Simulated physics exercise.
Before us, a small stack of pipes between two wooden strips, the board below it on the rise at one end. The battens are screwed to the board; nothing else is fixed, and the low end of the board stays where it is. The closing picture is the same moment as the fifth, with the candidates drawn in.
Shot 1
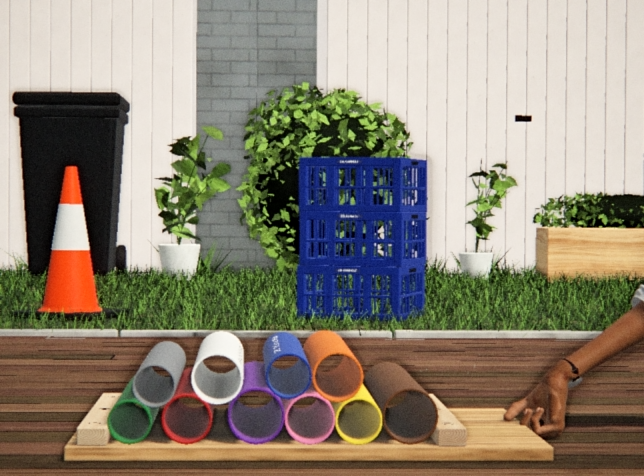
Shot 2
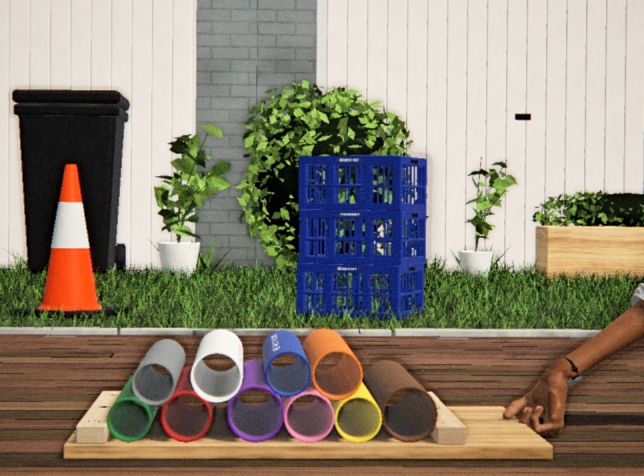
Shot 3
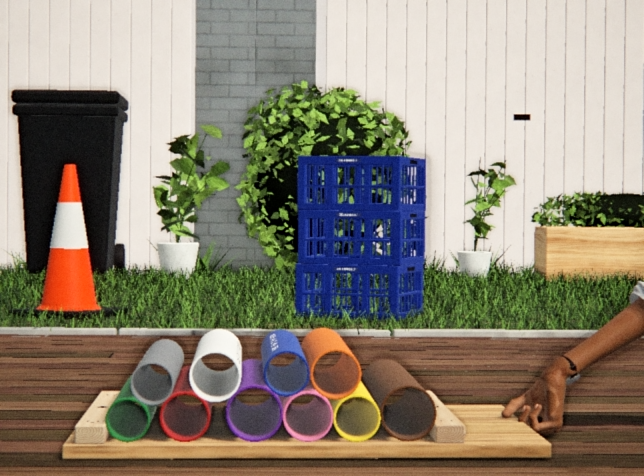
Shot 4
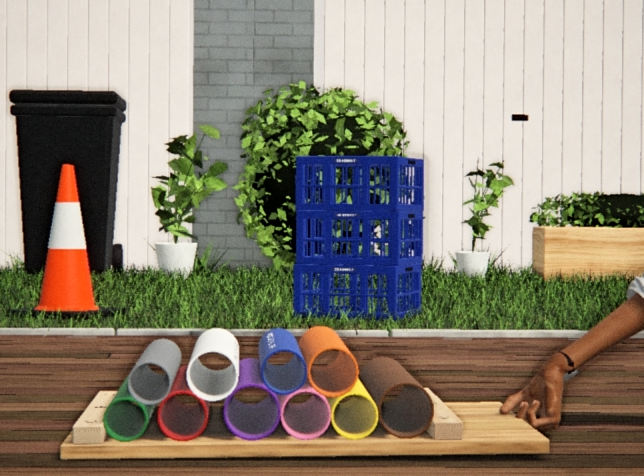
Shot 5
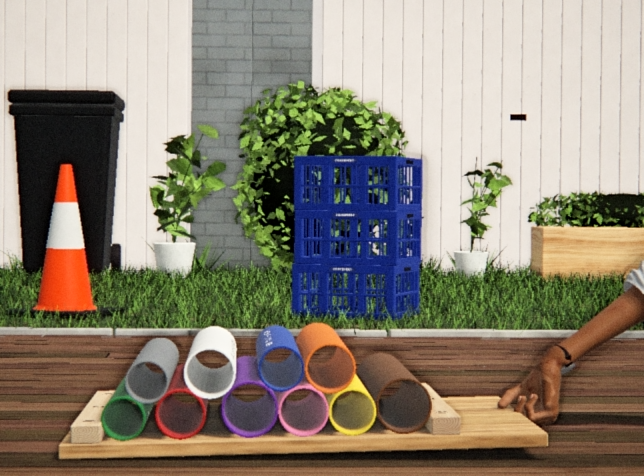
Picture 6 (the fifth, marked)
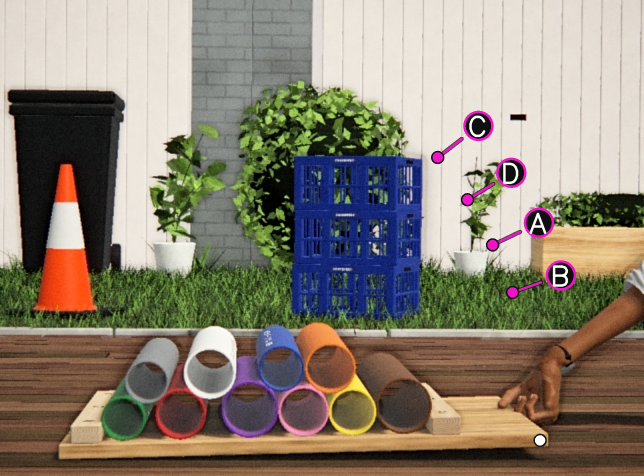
A hand at the right slightly raises one end of a board holding stacked colourful pipes.
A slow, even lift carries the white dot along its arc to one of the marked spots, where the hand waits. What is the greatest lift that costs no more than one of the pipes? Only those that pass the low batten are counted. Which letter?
The last mark within the limit is B.
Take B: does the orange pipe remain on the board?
The orange pipe: Yes.
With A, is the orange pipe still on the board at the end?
Yes, with A.
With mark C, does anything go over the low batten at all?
At C: Yes.
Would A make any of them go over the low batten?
Yes, at A.
On the marked copy, A at (493, 245); B at (513, 293); C at (438, 157); D at (468, 200); the white dot at (540, 441).
Following B. Soon after the start, board at 14°.
Later, board at 20°.
In the end, board at 20°, none over the low batten.
As for the rest, A two over the low batten (grey, white); C four over the low batten (blue, grey, orange, white); D two over the low batten (grey, white).
